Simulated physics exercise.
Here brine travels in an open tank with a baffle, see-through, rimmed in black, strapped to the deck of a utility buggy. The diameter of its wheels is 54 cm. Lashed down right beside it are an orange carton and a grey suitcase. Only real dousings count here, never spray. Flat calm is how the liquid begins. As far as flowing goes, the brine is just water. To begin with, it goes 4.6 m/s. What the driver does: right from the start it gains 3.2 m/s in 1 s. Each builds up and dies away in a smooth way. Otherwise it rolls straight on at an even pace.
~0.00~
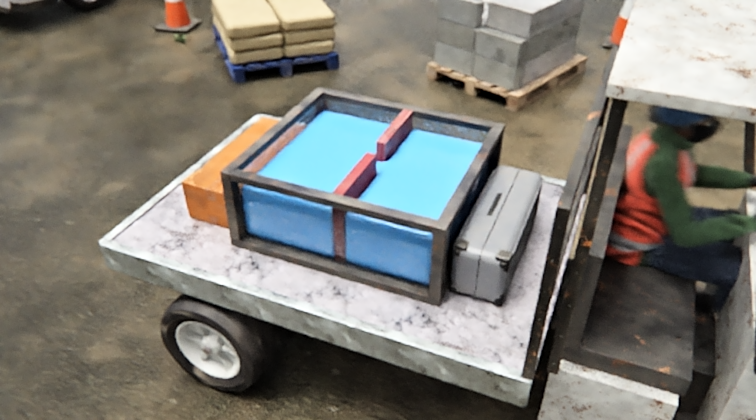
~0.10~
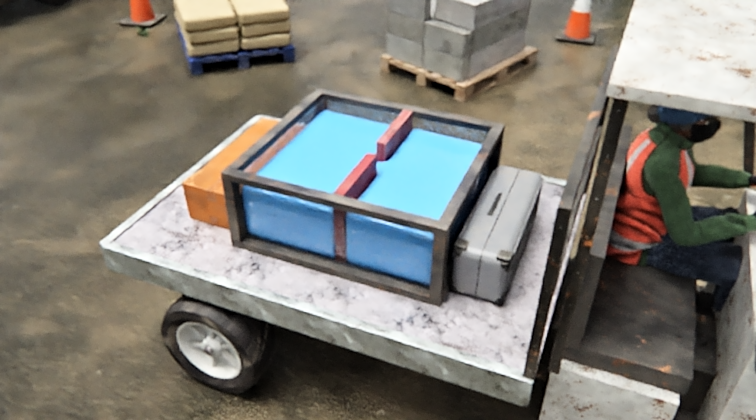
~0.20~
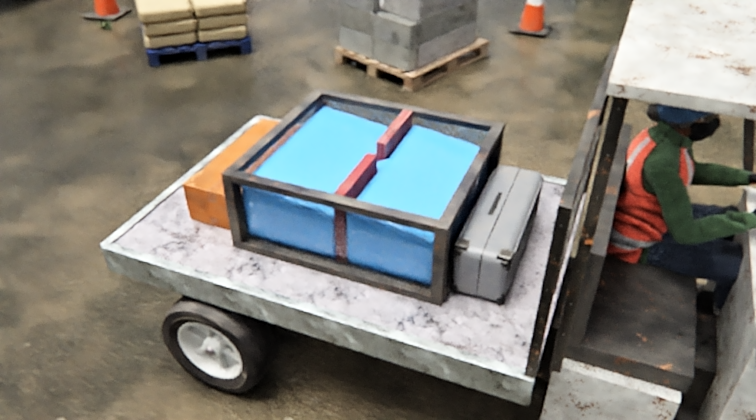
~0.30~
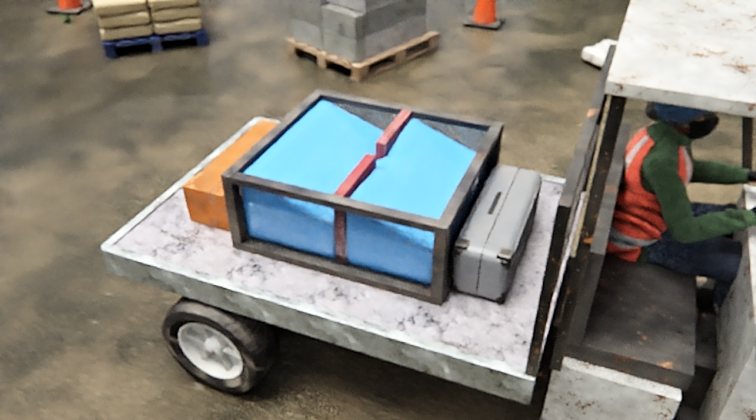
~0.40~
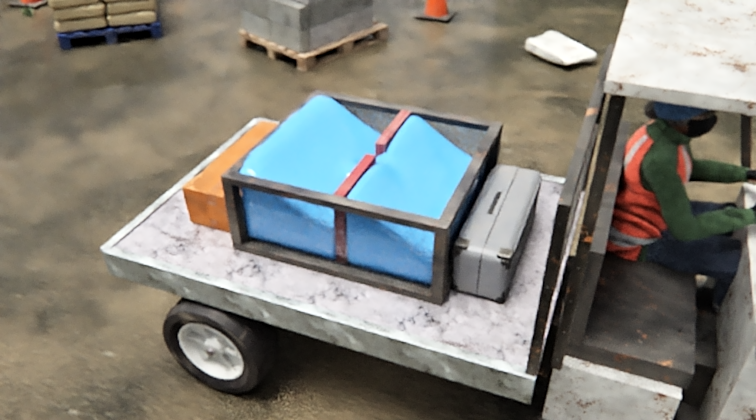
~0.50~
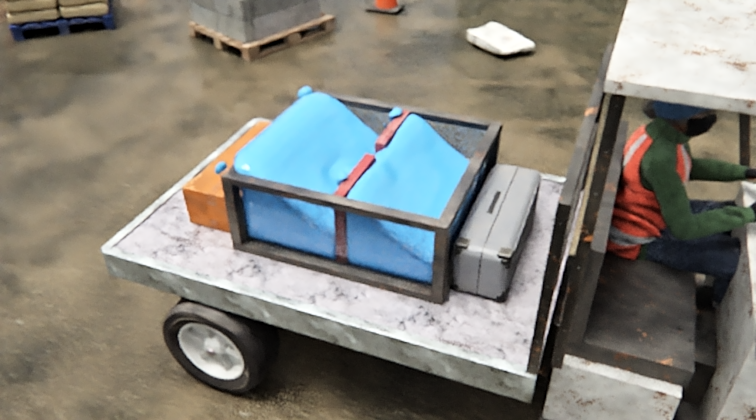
Driver in orange vest steering a flatbed truck rightwards as blue liquid in a black-rimmed divided tank heaps up towards the back.
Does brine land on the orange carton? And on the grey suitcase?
Note: Orange carton hit; grey suitcase spared.
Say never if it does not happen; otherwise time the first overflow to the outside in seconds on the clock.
Around 0.7 s.
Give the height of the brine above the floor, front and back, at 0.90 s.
Front 18 cm, back 36 cm.
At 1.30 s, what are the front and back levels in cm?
Height at the front is 22 cm; height at the back is 24 cm.
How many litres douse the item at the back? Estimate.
10 L.
Then, 0.90 s in, the surface is 18 cm up at the front and 36 cm at the back; 5 per cent is out, over the back.
Then, 1.30 s in, the surface is 22 cm up at the front and 24 cm at the back; 7 per cent is out, over the back.
Then, 1.80 s in, the surface is 24 cm up at the front and 32 cm at the back; 7 per cent is out, over the back.
Then, 3.98 s in, 7 per cent is out, over the back; the orange carton has caught 10 litres and the grey suitcase nothing.
